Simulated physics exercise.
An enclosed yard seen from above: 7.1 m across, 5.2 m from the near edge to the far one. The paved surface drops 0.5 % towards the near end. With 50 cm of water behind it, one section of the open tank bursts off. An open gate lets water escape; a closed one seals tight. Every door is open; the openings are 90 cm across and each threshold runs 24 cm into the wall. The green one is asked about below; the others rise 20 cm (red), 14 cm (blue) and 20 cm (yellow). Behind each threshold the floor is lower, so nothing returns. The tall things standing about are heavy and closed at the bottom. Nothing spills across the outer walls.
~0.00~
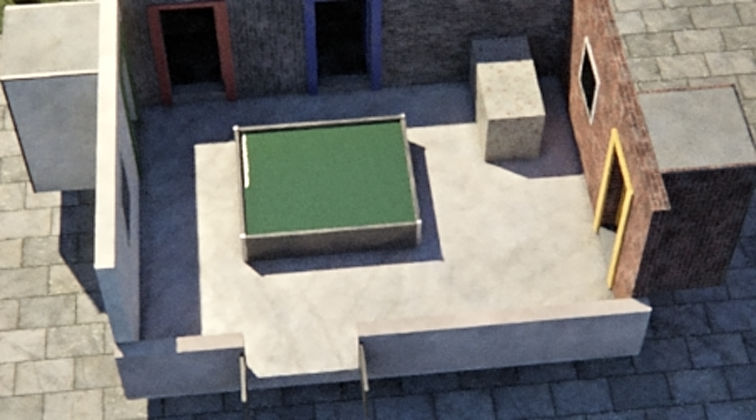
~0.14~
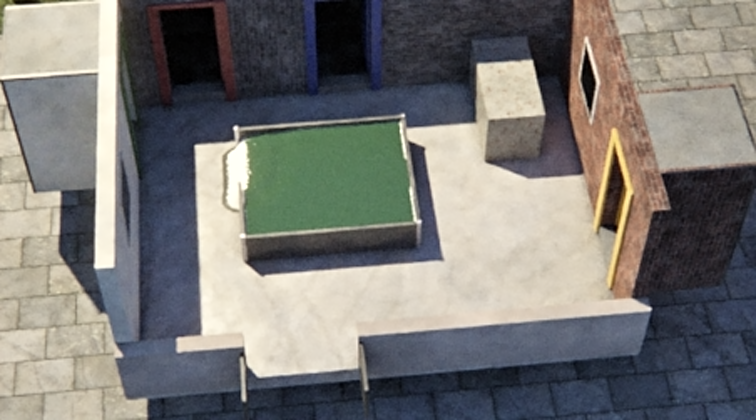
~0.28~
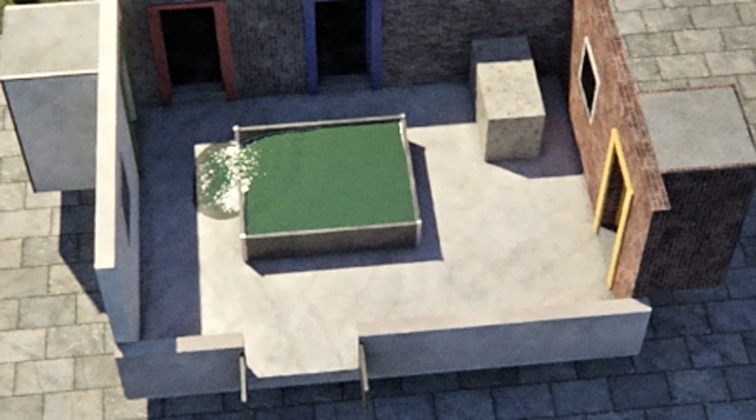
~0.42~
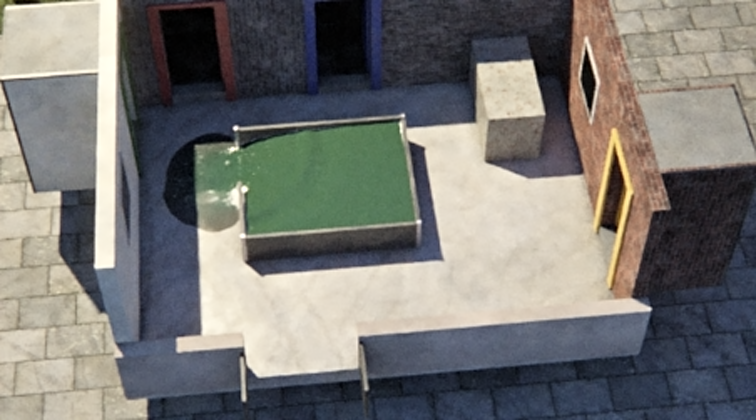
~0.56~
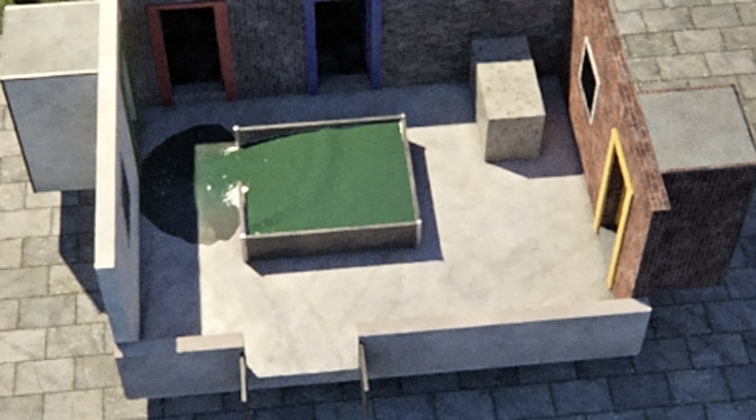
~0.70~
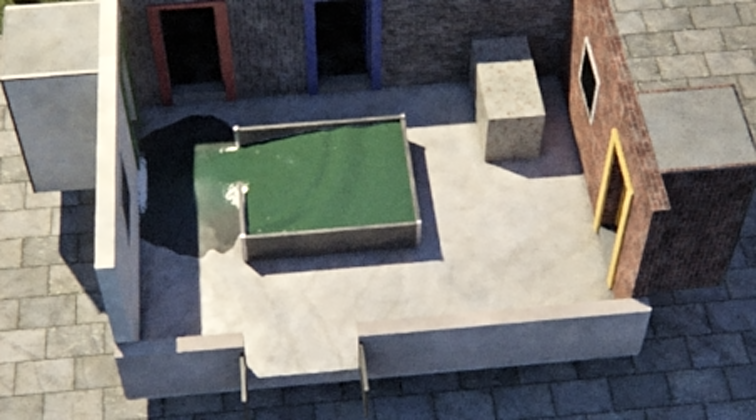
The clip opens on an enclosed yard seen from above, where an open tank of green water stands still. Its left side bursts open and white, foaming water spills onto the pale paving. A dark wet patch then spreads leftward to the left wall and widens along it as water keeps pouring out.
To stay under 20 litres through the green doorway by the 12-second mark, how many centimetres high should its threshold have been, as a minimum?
About 26 cm.
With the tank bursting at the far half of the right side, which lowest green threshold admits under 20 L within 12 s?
Some 12.5 cm.
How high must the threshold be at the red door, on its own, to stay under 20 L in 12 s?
Roughly 16 cm at red.
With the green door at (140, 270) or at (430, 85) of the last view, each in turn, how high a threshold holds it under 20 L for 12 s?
Roughly 7.0 and 10.0 cm.
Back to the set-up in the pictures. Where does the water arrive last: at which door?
It is the yellow one.
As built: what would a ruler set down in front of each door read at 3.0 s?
Depths in cm: Red 21, blue 3, green 29, yellow 0.
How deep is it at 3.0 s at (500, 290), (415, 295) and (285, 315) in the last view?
In that order: 0, 0 and 1 cm.
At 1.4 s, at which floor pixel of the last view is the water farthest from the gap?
Around (141, 301).
After 1.4 s water covers 15 % of the floor, deepest (32 cm) near (151, 179); 27 cm at the green door, 2 litres in over its 21 cm threshold.
After 3.0 s water covers 35 % of the floor, deepest (32 cm) near (139, 113); 29 cm at the green door, 44 litres in over its 21 cm threshold.
After 12.0 s water covers 95 % of the floor, deepest (12 cm) near (606, 332); 9 cm at the green door, 63 litres in over its 21 cm threshold.
At the green door as built, the water arrived by 0.7 s and peaked near 32 cm at 2.2 s.
With a threshold of 22.5 cm, 46 litres would have come in within the 12 s; with 30.5 cm, 3 litres. So under 20 litres takes about 26 cm.
